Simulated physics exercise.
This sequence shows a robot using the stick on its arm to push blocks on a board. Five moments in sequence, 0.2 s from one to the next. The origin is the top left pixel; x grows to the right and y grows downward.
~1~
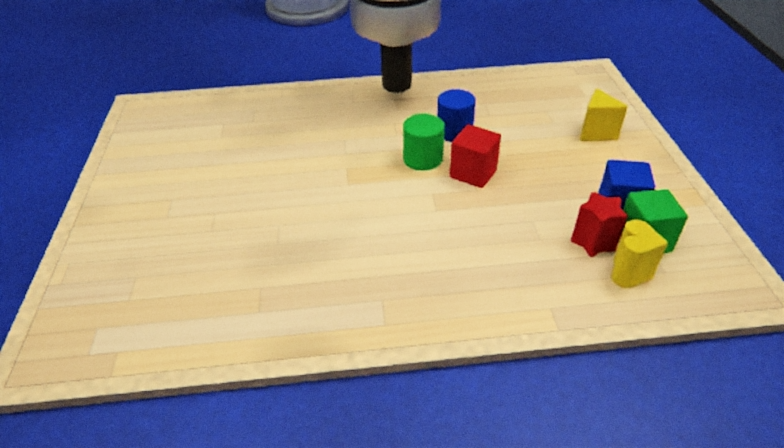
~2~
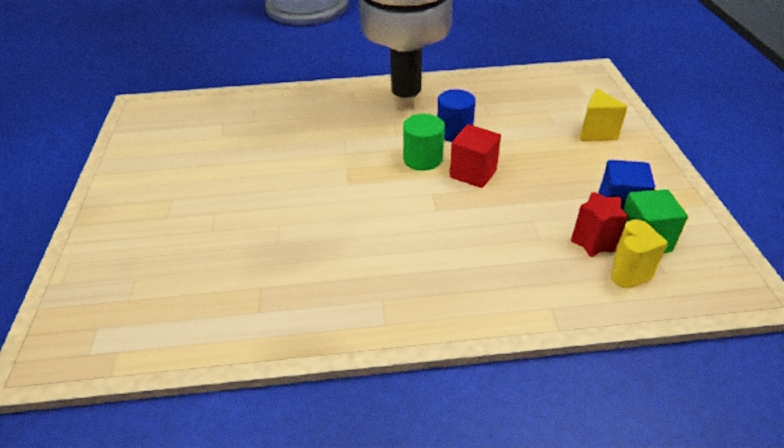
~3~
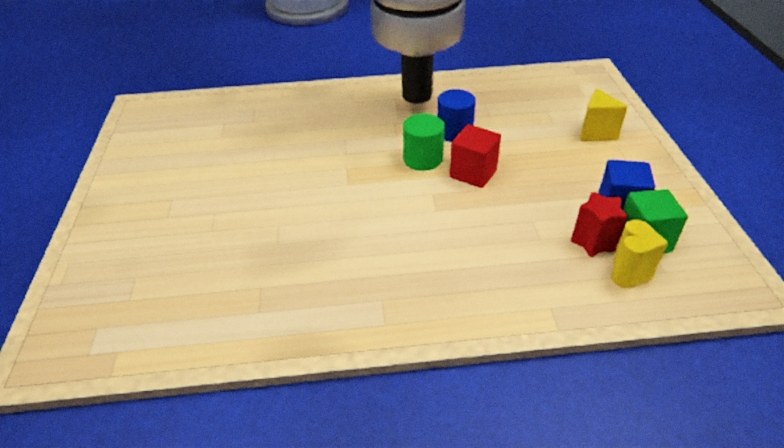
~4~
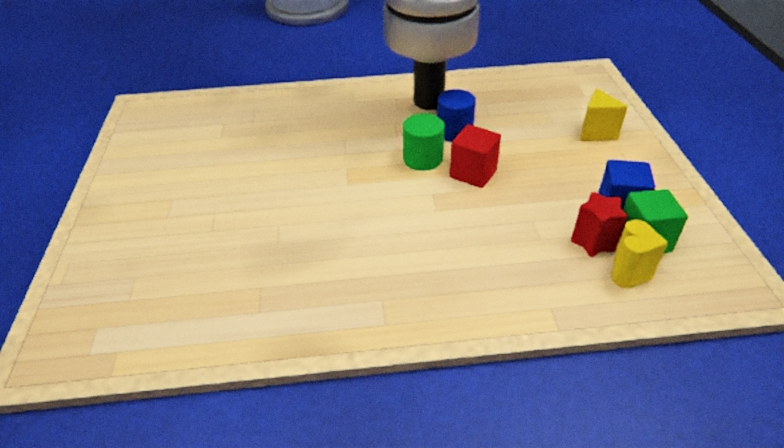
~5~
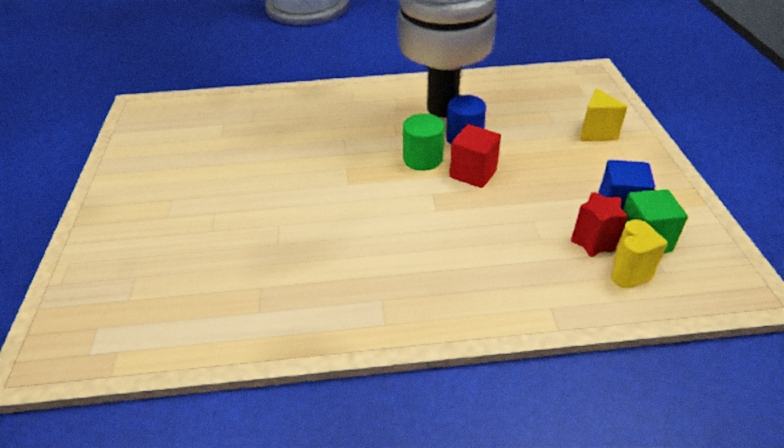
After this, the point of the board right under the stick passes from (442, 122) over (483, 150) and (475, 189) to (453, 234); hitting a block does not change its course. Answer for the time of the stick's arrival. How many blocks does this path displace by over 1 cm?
2 blocks.
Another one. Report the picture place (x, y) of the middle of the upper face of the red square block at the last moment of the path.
Answer: (457, 228).
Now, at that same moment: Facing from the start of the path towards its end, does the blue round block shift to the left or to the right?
It's going to go left.
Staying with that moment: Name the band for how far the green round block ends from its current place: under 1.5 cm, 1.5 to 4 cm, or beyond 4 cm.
Short of 1.5 cm.
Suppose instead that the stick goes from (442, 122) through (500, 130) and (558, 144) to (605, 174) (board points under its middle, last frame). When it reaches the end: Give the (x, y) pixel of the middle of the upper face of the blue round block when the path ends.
In the picture, it is at (493, 115).
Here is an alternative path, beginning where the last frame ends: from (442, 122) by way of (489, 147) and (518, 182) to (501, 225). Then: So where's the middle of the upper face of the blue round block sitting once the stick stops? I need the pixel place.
My prediction: (555, 186).
The first path, step by step. One third of the way, stick at (484, 137); blue round block at (514, 133); red square block at (478, 144), turned 20° clockwise.
Two thirds of the way, stick at (476, 177); blue round block at (527, 145); red square block at (467, 182), turned 15° clockwise.
At the end, stick at (454, 221); green round block still; blue round block at (527, 145); red square block at (457, 228), turned 30° anticlockwise.
